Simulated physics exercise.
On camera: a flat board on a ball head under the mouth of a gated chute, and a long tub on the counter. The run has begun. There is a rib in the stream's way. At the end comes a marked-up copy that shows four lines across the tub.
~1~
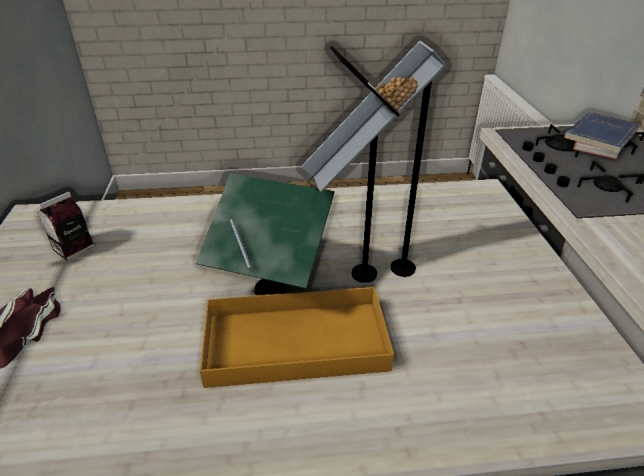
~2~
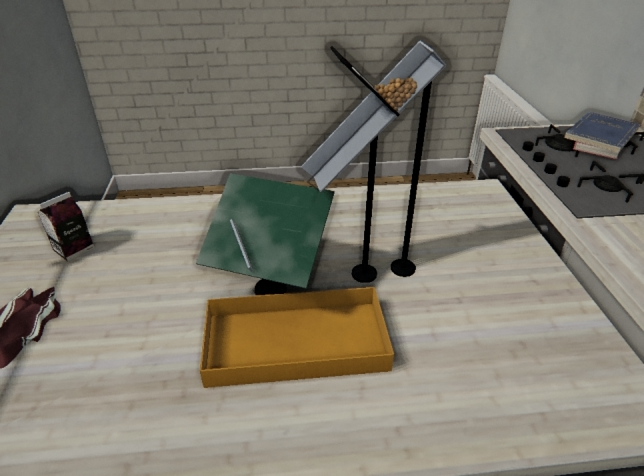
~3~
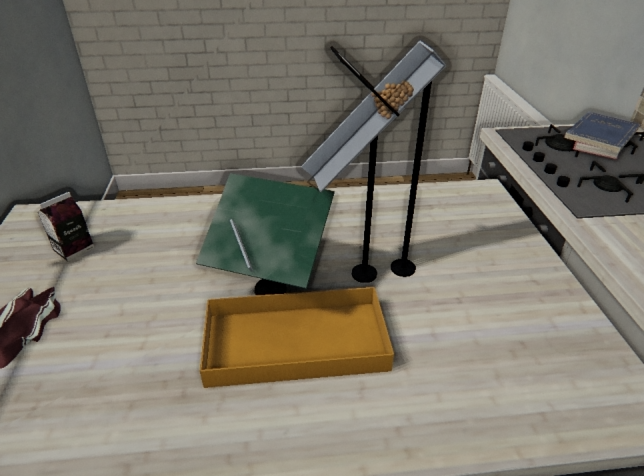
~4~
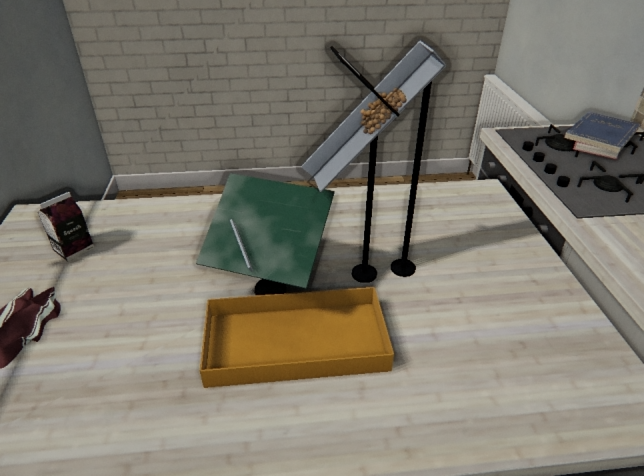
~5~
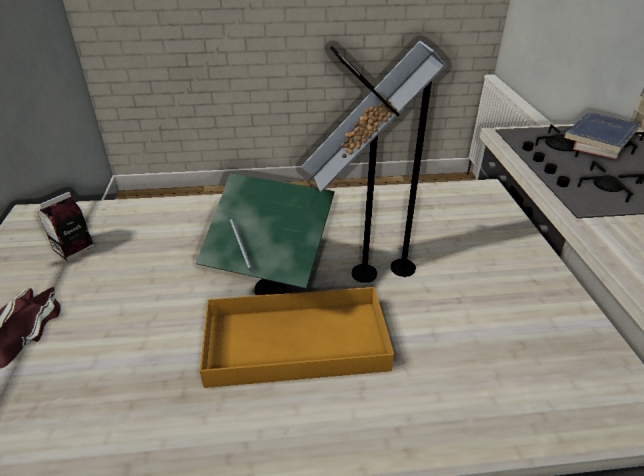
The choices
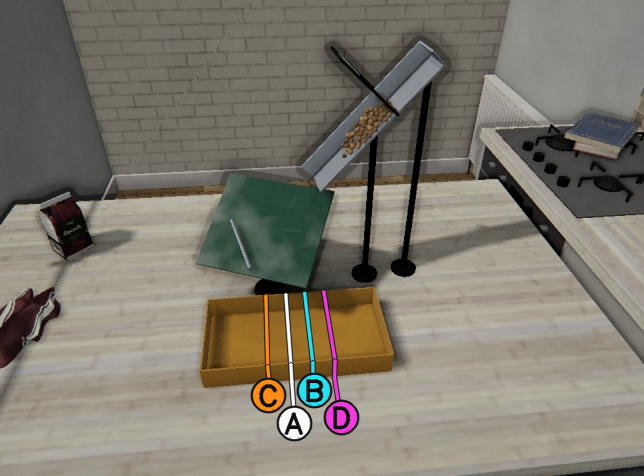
Small round wooden beads slide down a sloping grey chute above a tilted green board.
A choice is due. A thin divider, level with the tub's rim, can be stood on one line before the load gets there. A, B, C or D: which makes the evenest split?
The best line is C.
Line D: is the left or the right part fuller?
The left side.
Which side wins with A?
More lands on the left.
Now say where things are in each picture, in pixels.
In the first frame, load behind the gate at (395, 94), round wooden beads; lip of the chute at (317, 185), sloping fairly steeply.
In the second frame, middle of the board at (266, 227), tilted fairly steeply; middle of its low edge at (249, 275); of its high edge at (281, 182).
In the third frame, front corners of the tub at (200, 371) and (393, 354), empty; front of the load at (380, 112).
In the fourth frame, middle of the load at (380, 108); its front at (366, 131), about a third of the way to the lip; rib from (231, 220) to (249, 267).
In the fifth frame, middle of the load at (365, 123); its front at (344, 156), about two thirds of the way to the lip.
On the marked copy, line A crosses the front rim at (290, 363); line B crosses the front rim at (312, 361); line C crosses the front rim at (267, 365); line D crosses the front rim at (334, 359).
With A, of what is caught, nearly all on the left of the divider, a stray few on the right.
With B, of what is caught, nearly all on the left of the divider, a stray few on the right.
With C, of what is caught, about half on the left of the divider, about half on the right.
With D, of what is caught, nearly all on the left of the divider, a stray few on the right.
